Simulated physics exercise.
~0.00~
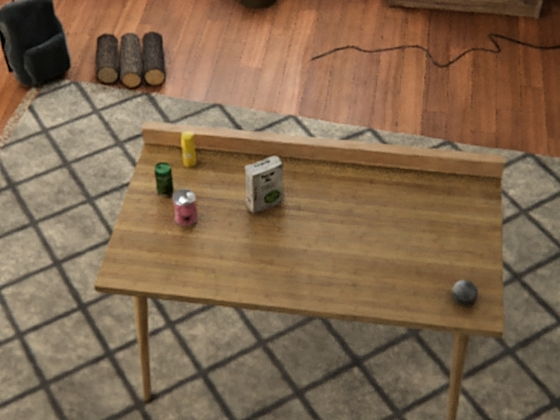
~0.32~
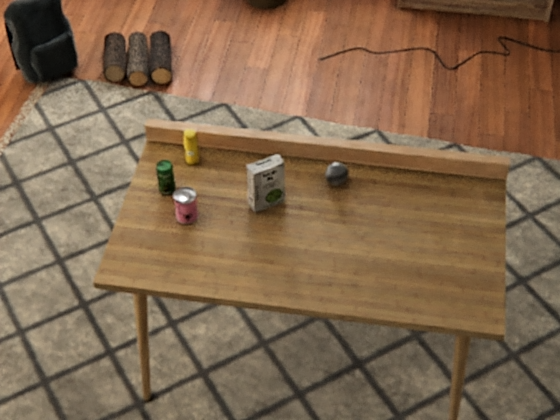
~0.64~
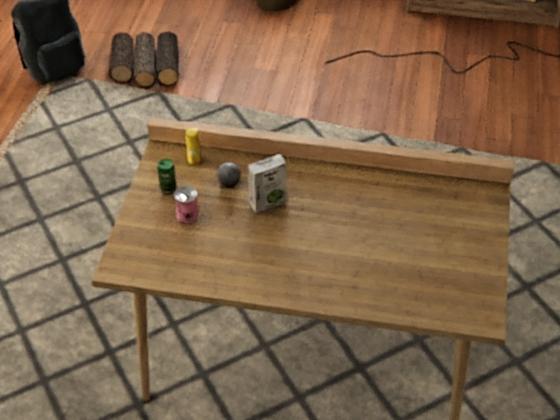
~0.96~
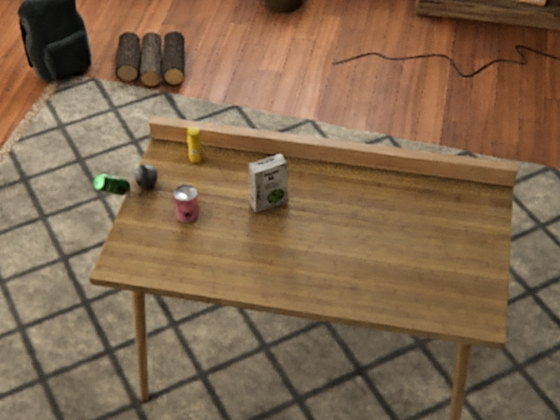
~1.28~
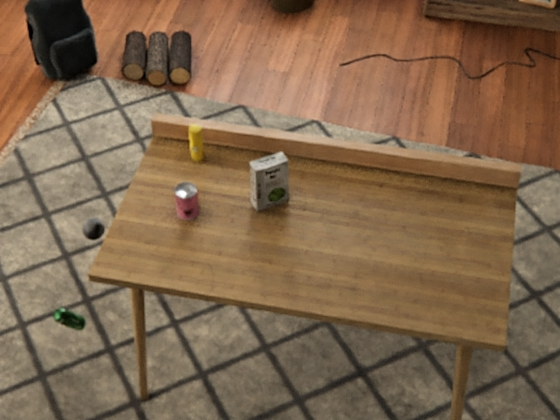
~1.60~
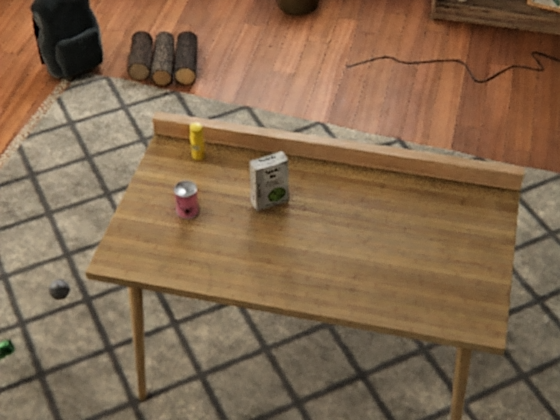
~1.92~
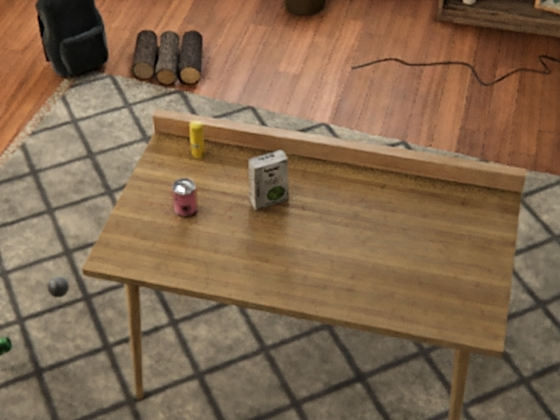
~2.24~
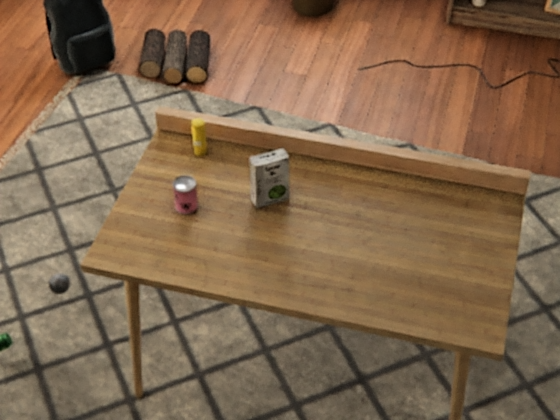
On a wooden table, a grey ball rebounds off the rail, knocks a green can off, and both land on the rug.
